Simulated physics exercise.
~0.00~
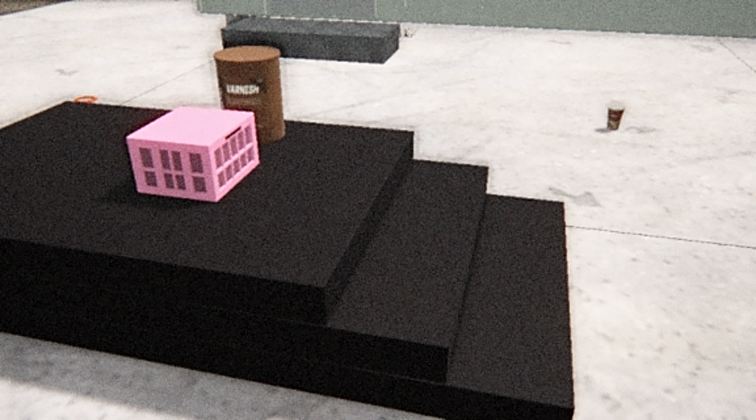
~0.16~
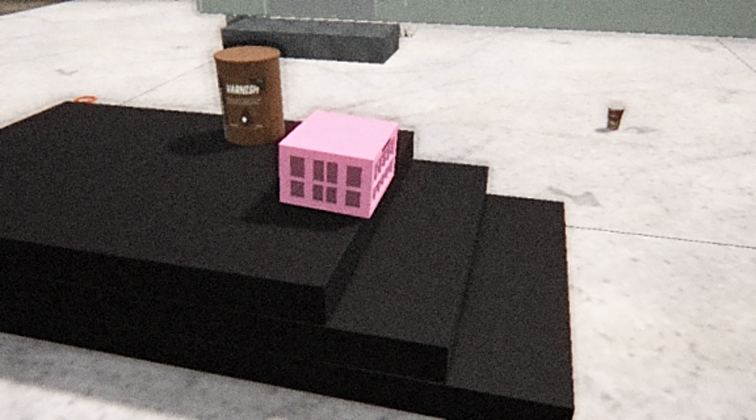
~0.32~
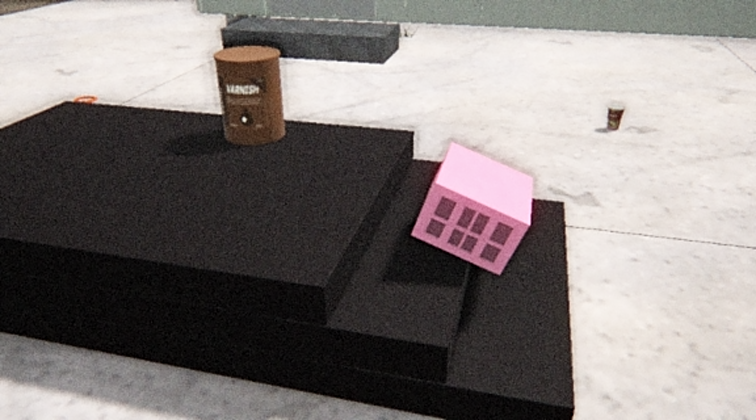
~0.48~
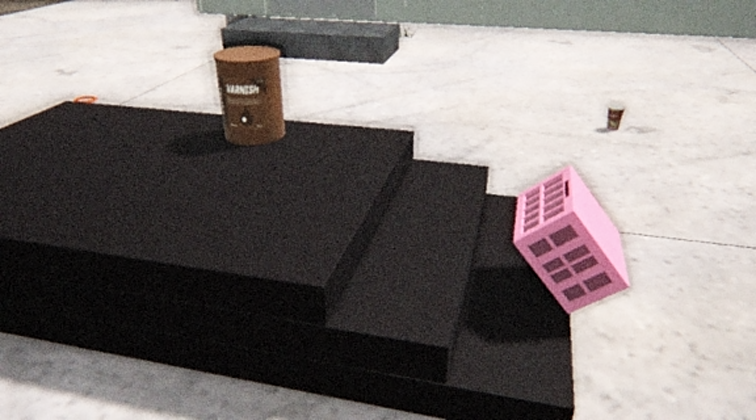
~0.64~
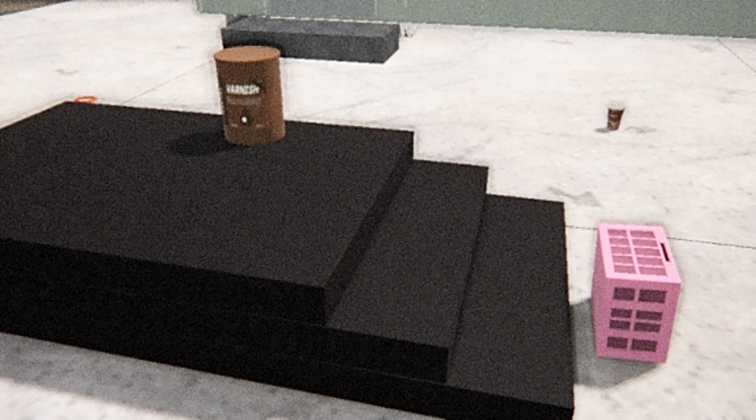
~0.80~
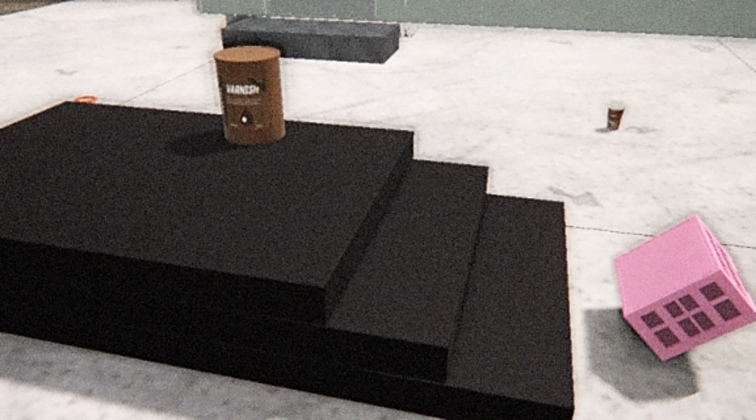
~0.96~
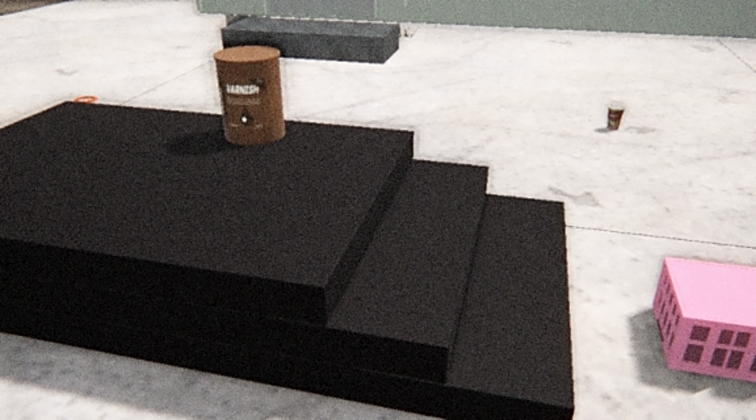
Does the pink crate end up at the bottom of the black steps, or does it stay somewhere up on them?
It ends up at the bottom. The crate tips off the top level, tumbles past the lower steps and ends on the pale ground to the right.
